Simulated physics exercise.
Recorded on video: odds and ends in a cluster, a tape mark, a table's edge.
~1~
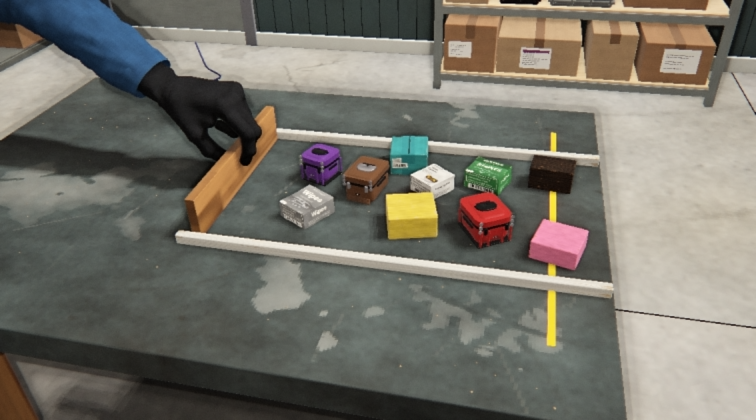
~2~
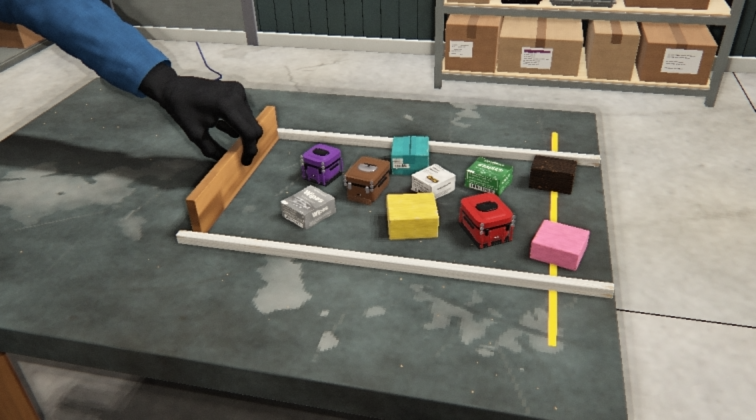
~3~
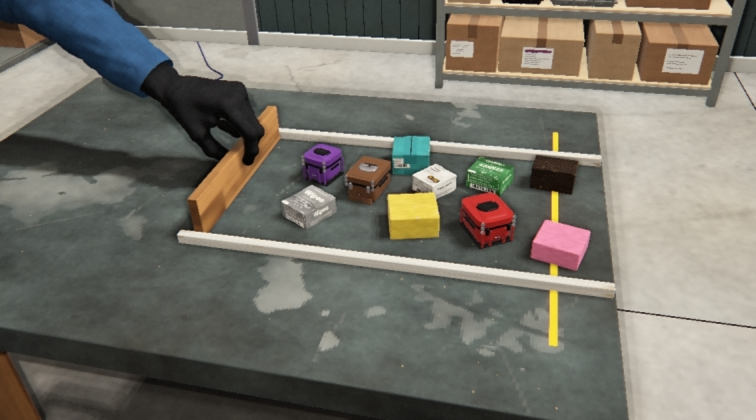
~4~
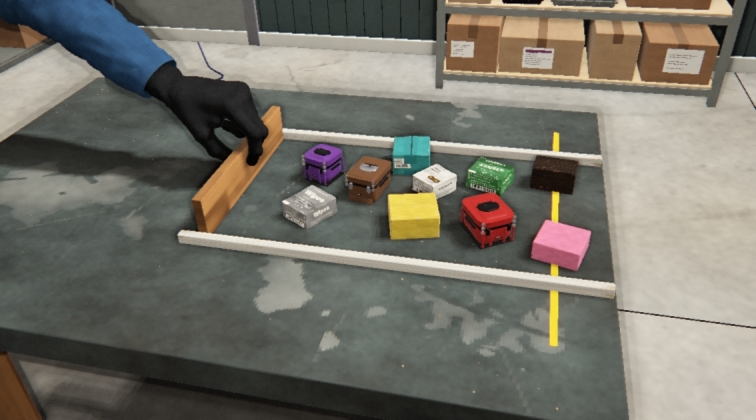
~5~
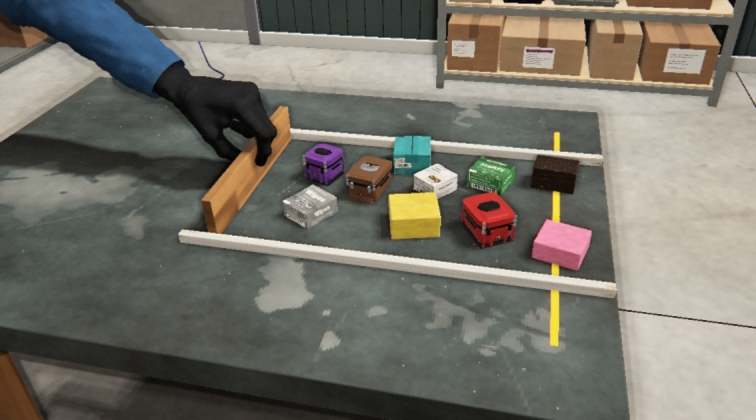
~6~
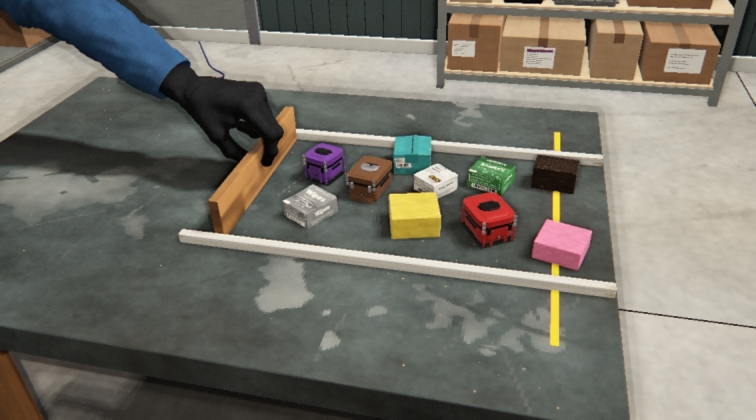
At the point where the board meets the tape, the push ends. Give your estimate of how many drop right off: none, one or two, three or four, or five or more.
My estimate: Five or more.
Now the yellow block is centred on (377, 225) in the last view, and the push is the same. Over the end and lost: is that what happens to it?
From that start, the object then is safe.
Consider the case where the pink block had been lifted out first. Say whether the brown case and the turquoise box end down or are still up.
Well, the brown case is still there while the turquoise box is still there.
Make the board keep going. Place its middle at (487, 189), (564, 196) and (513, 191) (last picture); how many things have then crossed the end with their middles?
Taking the three positions in turn, the counts come to 1, 6 and 3.
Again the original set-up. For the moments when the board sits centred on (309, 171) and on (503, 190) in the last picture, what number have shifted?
That makes 2 at the first spot and 10 at the second.
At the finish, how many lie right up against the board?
Count recorded: 4.
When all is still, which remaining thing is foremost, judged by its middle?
That would be the white box.
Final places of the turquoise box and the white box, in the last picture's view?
About (578, 164), and the other about (605, 189).
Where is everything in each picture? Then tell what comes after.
Pink block (559, 244); black block (552, 174); red case (485, 220); board (237, 165); tape (553, 215), in the first frame.
Black block (553, 174); green box (489, 176), in the second frame.
Red case (487, 219); turquoise box (411, 155), in the third frame.
Pink block (561, 244); board (244, 165), in the fourth frame.
Black block (555, 174); white box (436, 182), in the fifth frame.
Pink block (562, 244); black block (555, 174); red case (488, 219); board (258, 166); tape (556, 215), in the sixth frame.
Soon after, none off yet; pink block at rest near (562, 244); black block at rest near (555, 174); red case at rest near (488, 219).
Then, none off yet; pink block moving near (569, 247); black block at rest near (558, 174); red case moved about its own width near (526, 229).
Further on, one off so far; pink block falling; black block moved about its own width near (617, 179); red case moved well along near (621, 240).
At rest, the number that fall off is five or more; fallen, yellow block, green box, red case, black block and pink block.
